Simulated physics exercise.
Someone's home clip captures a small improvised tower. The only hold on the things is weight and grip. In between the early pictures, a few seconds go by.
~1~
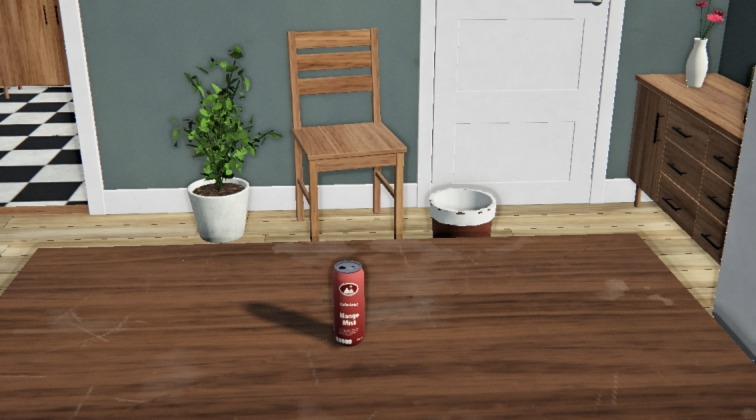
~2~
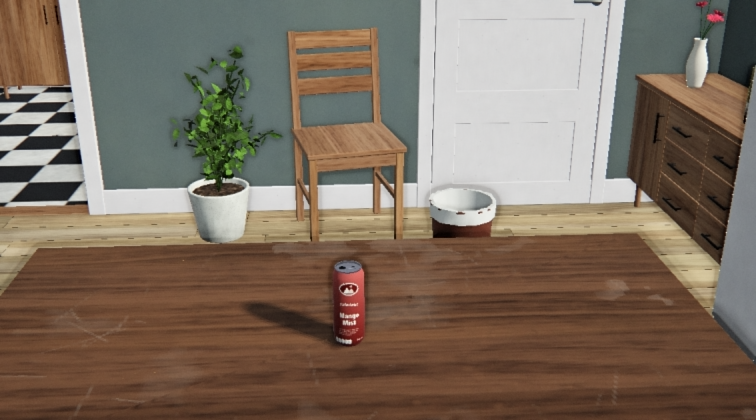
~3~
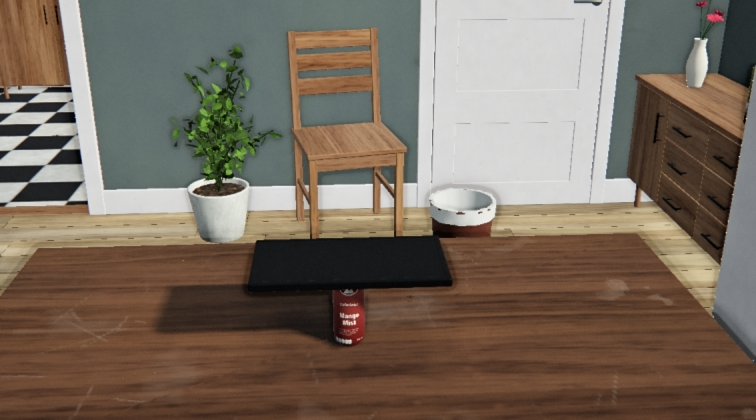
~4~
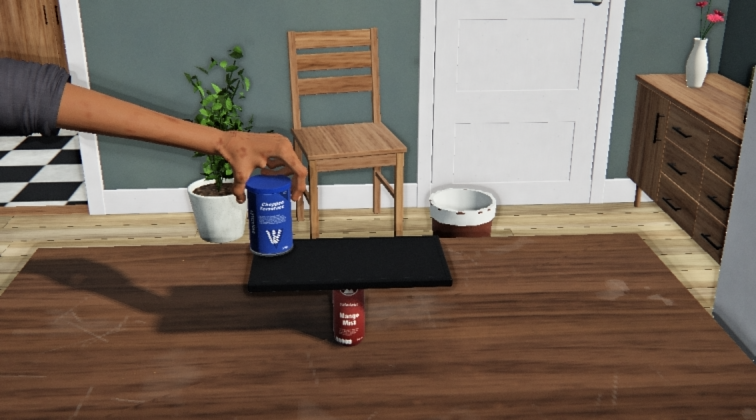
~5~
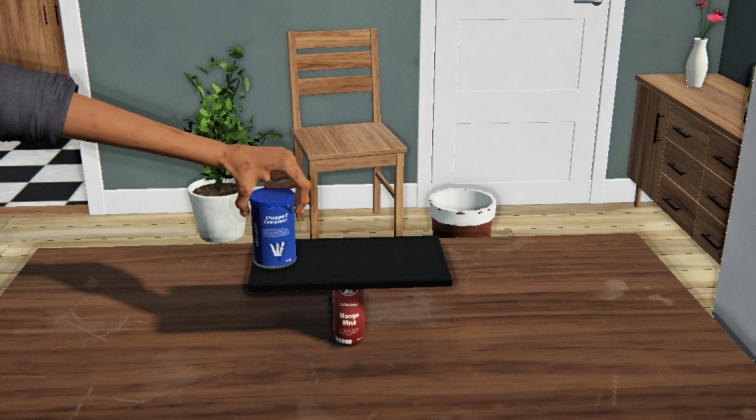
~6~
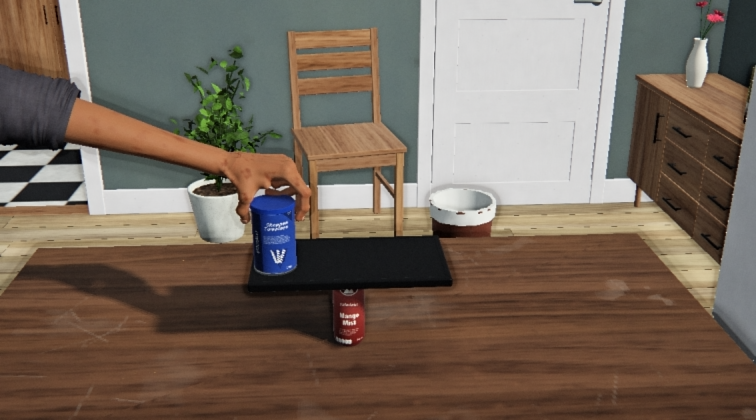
At the start, a red can stands alone on a wooden table, with a chair and a plant behind it. A flat black board then appears on top of the can, and a hand reaches in from the left, lowering a blue tin onto the board's left end and keeping hold of it.
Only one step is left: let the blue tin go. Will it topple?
The stack fails.
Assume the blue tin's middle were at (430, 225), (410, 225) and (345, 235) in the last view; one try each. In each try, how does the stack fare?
So, first it tips over, next it tips over, and last it stays steady.
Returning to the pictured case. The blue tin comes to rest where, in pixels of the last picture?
Roughly pixel (203, 348) in the last picture.
Then, 0.40 s on from there, blue tin now fallen; black lid turned 62° from how it was put.
Then, 0.70 s on from there, black lid turned 63° from how it was put; red can turned 7° from how it was put.
Then, 1.00 s on from there, red can and black lid now fallen.
In the end, fallen, red can, blue tin and black lid. At the end, from the last picture's camera, blue tin near (202, 348). The stack comes apart.
